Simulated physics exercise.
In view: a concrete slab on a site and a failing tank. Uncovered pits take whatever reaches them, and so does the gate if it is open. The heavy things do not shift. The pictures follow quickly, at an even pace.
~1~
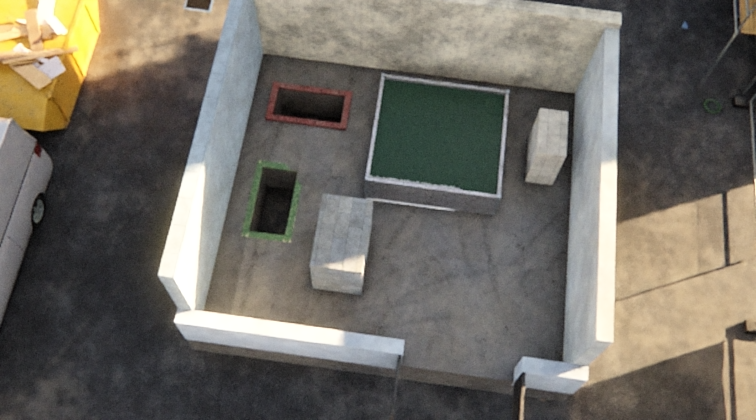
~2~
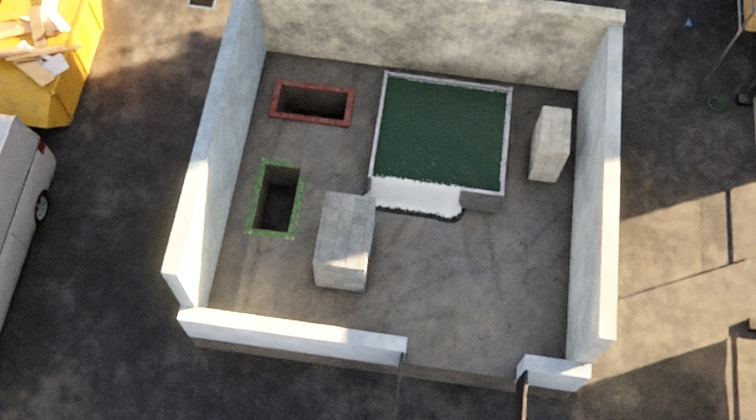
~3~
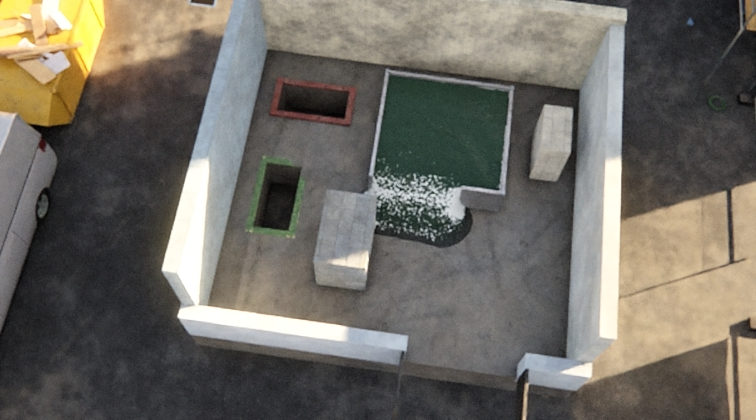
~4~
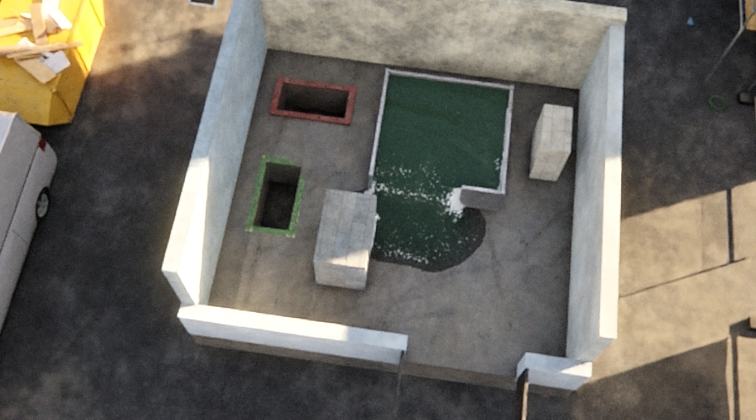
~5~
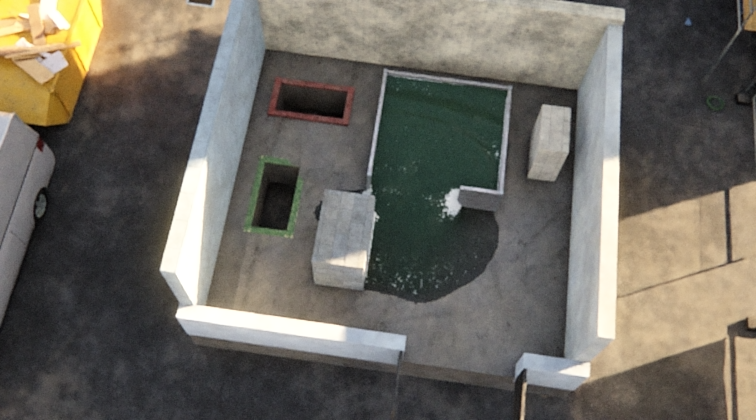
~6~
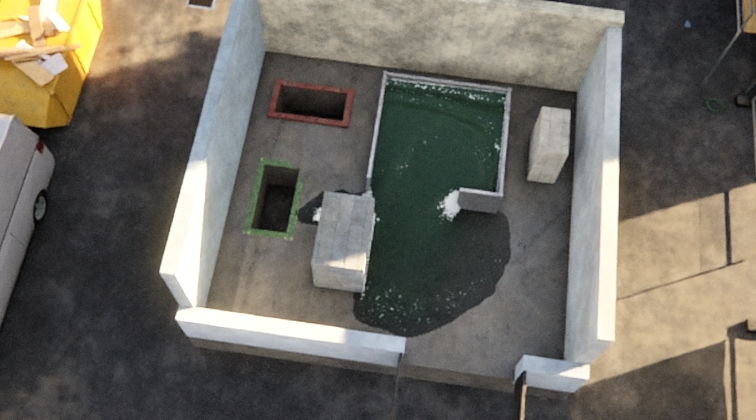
In this clip, a walled concrete slab holds a tank of green water, whose near side gives way in a white burst; dark water then spreads across the floor toward the viewer, passing around a pale block.
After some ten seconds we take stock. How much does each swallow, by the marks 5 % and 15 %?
One by one: The gate takes above 15 %; the green pit takes above 15 %; the red pit takes not even 5 %.
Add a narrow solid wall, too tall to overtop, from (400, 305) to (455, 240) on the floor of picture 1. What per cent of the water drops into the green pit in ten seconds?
Per cent: Green 30.
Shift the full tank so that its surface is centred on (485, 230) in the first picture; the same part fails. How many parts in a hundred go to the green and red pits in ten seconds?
Per cent: Green 8, red 0.
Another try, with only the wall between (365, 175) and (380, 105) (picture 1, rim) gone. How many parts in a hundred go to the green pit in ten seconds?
Roughly, in per cent: Green 50.
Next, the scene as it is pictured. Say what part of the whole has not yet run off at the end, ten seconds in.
Some 36 per cent.
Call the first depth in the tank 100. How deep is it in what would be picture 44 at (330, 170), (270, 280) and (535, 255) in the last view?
In turn 4, 6 and 4 in a hundred.
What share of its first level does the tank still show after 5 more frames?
Near 64 in a hundred.
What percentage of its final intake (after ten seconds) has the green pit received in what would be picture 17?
I make it 15 per cent.
A moment on, water covers 30 % of the floor; the gate 2 %, the green pit 1 %, the red pit 0 %.
Next, water covers 45 % of the floor; the gate 9 %, the green pit 4 %, the red pit 0 %.
Then, water covers 55 % of the floor; the gate 22 %, the green pit 8 %, the red pit 0 %.
Later, water covers 75 % of the floor; the gate 34 %, the green pit 15 %, the red pit 0 %.
In the end, water covers 95 % of the floor; the gate 41 %, the green pit 23 %, the red pit 0 %.
